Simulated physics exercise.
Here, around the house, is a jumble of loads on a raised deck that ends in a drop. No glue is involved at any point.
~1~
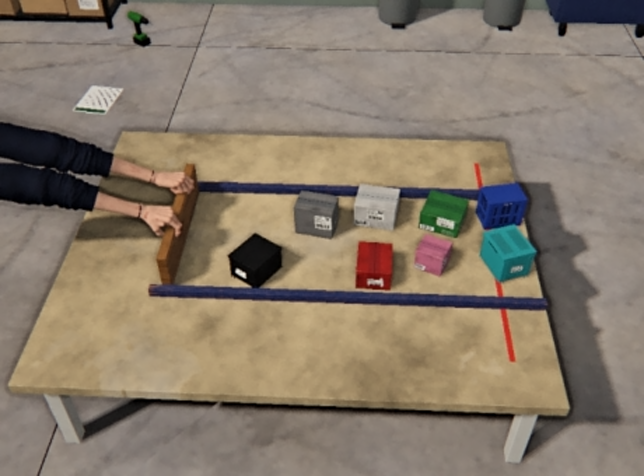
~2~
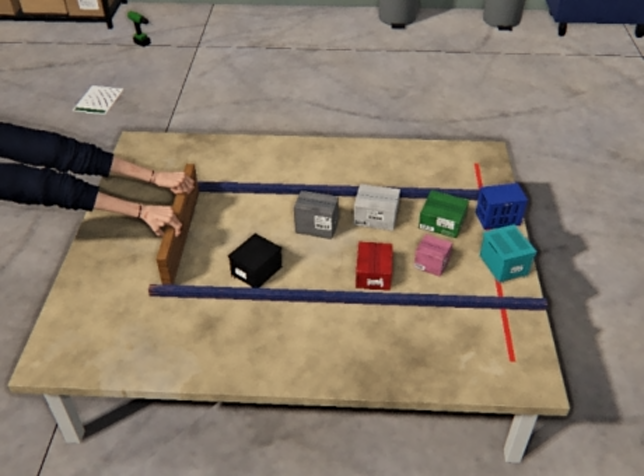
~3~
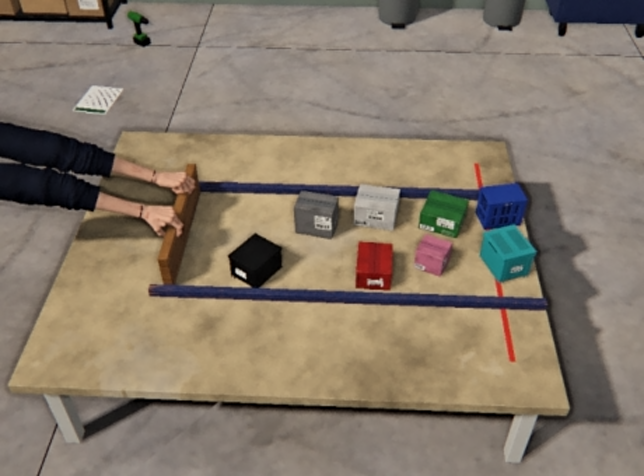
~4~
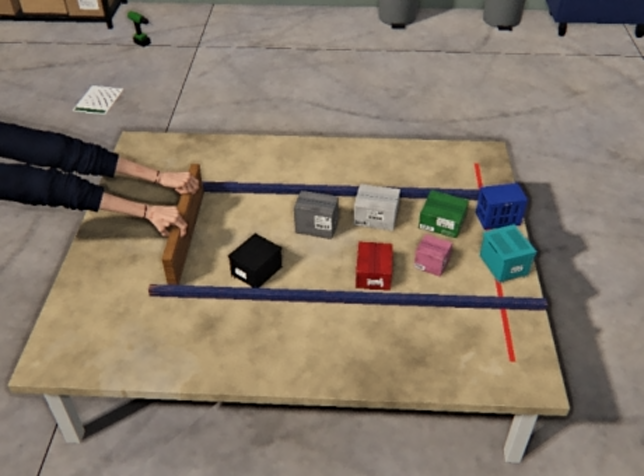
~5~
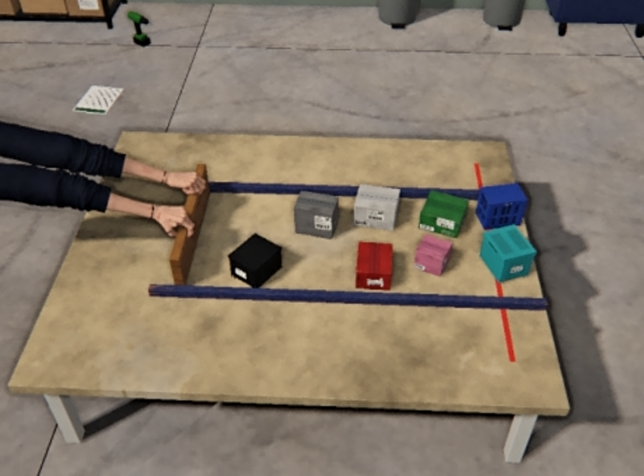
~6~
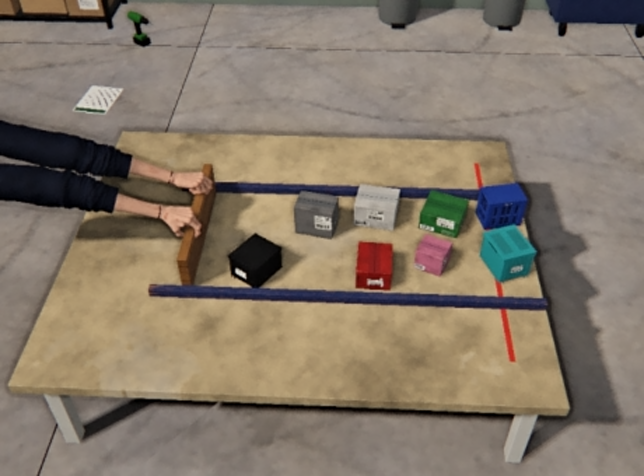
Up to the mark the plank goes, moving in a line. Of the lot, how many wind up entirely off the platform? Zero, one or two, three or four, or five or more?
Entirely off: Five or more.
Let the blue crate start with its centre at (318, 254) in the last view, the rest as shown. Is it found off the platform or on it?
Started there, the object drops over the edge.
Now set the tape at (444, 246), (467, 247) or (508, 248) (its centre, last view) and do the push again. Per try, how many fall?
So, reaching the ground: 3, then 4, then 6.
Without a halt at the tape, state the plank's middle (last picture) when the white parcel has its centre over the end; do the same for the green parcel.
The middle is at (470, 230) when it's the white parcel, and at (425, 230) when it's the green parcel.
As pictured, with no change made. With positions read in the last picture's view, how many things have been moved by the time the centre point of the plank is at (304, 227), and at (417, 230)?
Note: First position 2; second position 8.
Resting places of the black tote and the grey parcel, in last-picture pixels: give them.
Same order as the question: First (517, 263), second (513, 219).
Early on, none off yet; blue crate at rest near (501, 207); turquoise tote at rest near (507, 254); green parcel at rest near (444, 214).
Finally, the number that fall off is five or more; lost, red parcel, white parcel, pink parcel, green parcel, turquoise tote and blue crate.
